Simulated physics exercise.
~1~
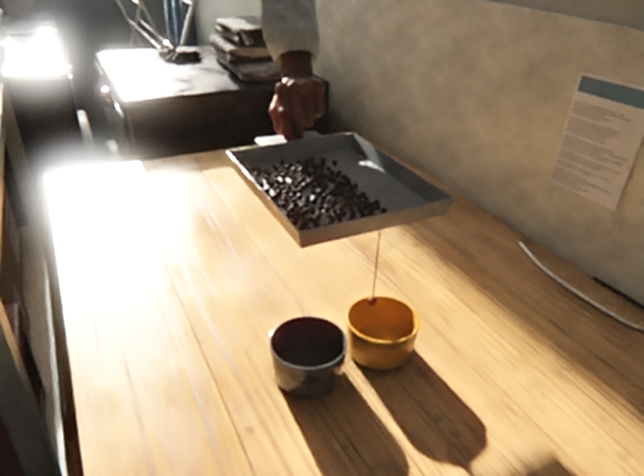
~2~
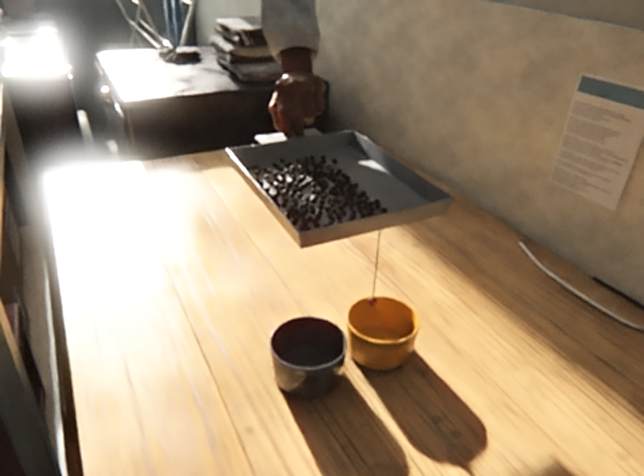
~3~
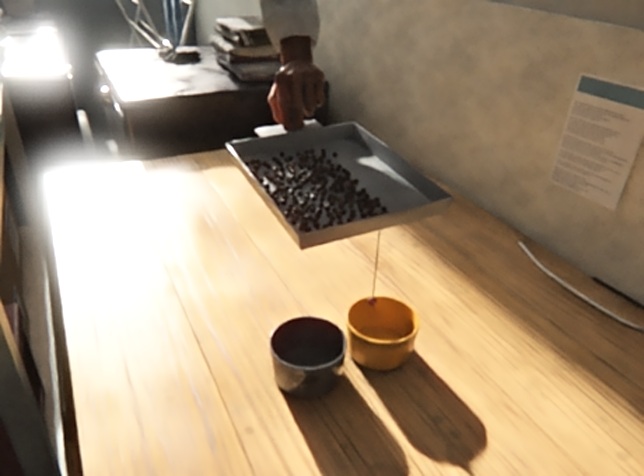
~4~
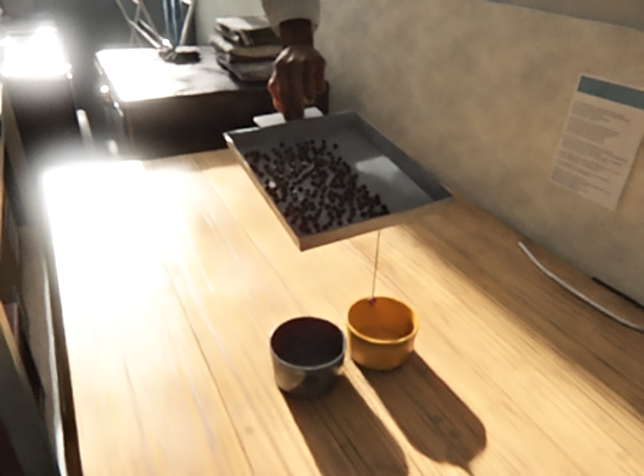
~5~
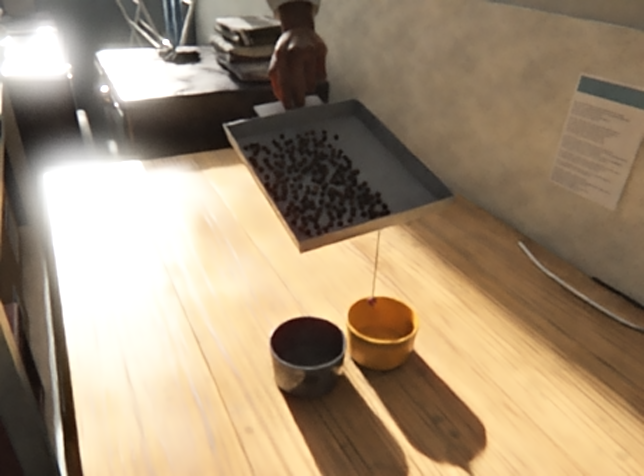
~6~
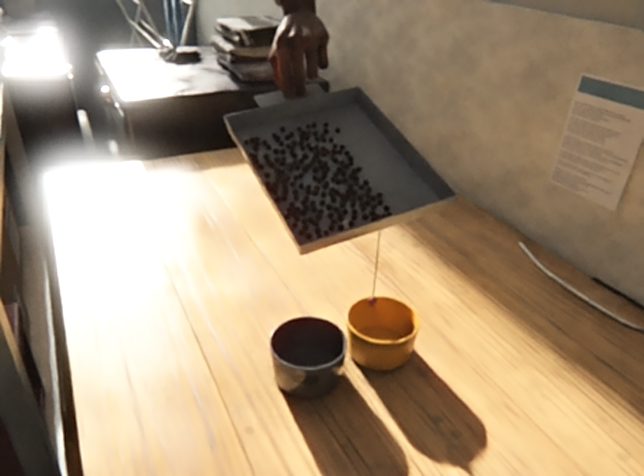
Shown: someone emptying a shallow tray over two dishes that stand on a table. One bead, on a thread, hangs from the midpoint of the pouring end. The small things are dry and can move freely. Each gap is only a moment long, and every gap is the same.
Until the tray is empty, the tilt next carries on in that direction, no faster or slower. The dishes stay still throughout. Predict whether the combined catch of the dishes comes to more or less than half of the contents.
The dishes are left with the main part.
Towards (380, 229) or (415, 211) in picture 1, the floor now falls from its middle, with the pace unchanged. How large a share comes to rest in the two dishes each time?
The first try gives close to 20 per cent, the second close to 0 per cent.
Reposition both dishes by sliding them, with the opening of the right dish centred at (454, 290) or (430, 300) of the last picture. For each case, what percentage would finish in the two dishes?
Roughly 0% on the first try and 10% on the second.
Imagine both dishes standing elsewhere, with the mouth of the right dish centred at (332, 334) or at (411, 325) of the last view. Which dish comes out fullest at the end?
Try 1: The dish at right; try 2: The dish at left.
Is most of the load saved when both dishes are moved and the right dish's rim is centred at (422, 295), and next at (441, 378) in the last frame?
First try: Lower than half; second try: Lower than half.
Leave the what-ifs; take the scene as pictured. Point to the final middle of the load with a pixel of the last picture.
Around (309, 368).
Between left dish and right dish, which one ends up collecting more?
So the winner turns out to be the left-side one.
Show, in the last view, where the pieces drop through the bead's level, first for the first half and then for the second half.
First roughly (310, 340), then roughly (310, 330).
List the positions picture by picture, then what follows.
The first frame shows corners of the pouring end at (302, 229) and (448, 197), level; middle of the load at (319, 194), allspice berries; left dish at (325, 379); right dish at (401, 353); bead on its thread at (373, 302).
The second frame shows corners of the pouring end at (302, 230) and (448, 197), level; middle of the load at (319, 193).
The third frame shows corners of the pouring end at (301, 232) and (449, 196), tipped barely, lowest at the left corner; middle of the load at (319, 190).
The fourth frame shows corners of the pouring end at (301, 235) and (449, 195), tipped a little, lowest at the left corner; middle of the load at (319, 185).
The fifth frame shows corners of the pouring end at (301, 238) and (450, 194), tipped a little, lowest at the left corner; middle of the load at (319, 182).
The sixth frame shows corners of the pouring end at (302, 241) and (452, 194), tipped clearly, lowest at the left corner; middle of the load at (320, 180), about two thirds on the move; left dish at (325, 380); right dish at (401, 353).
Soon, tray tipped steeply; nearly all on the tray; a stray few in the left dish; a stray few in the air.
A while on, tray tipped past a quarter turn; a small part on the tray; about two thirds in the left dish; a stray few in the right dish; a small part outside both; a small part in the air.
Towards the end, tray tipped past a quarter turn; most in the left dish; a stray few in the right dish; a small part outside both.
Finally, tray tipped past a quarter turn; most in the left dish; a stray few in the right dish; a small part outside both.
